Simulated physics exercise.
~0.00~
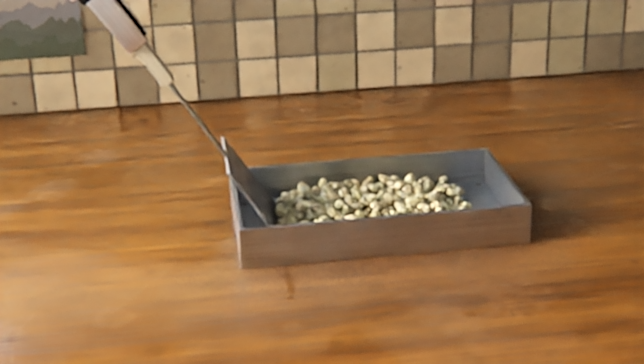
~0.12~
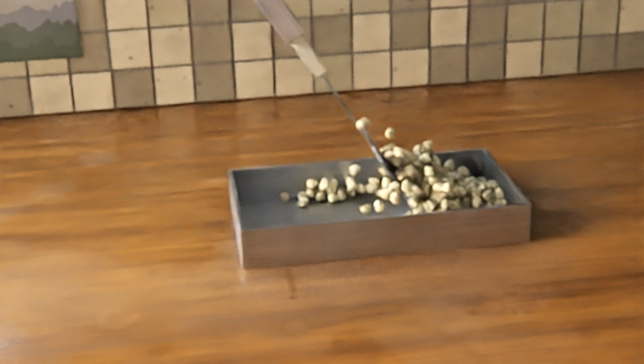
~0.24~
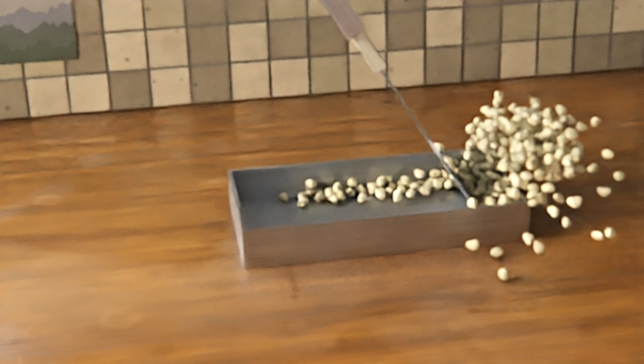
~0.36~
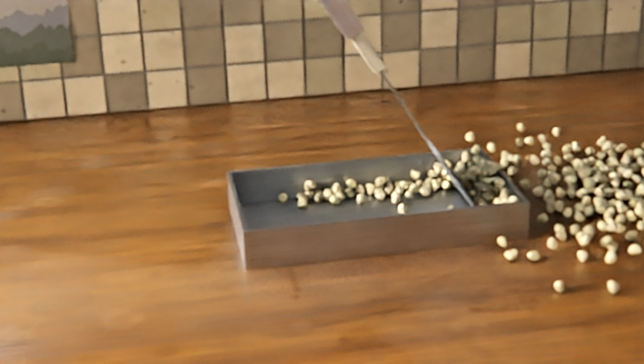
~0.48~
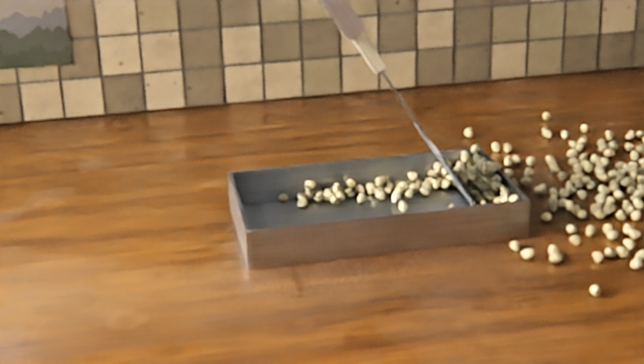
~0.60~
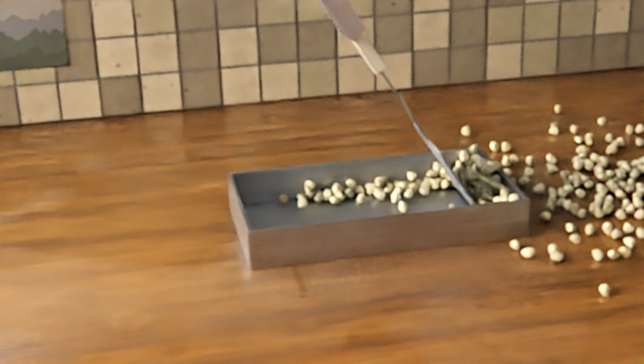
In this clip, a spatula sweeps rightward through a shallow trough of pale dried beans on a wooden surface, flinging many over the right end. The spatula stops near that end, with about half the beans scattered outside and the rest still in the trough.
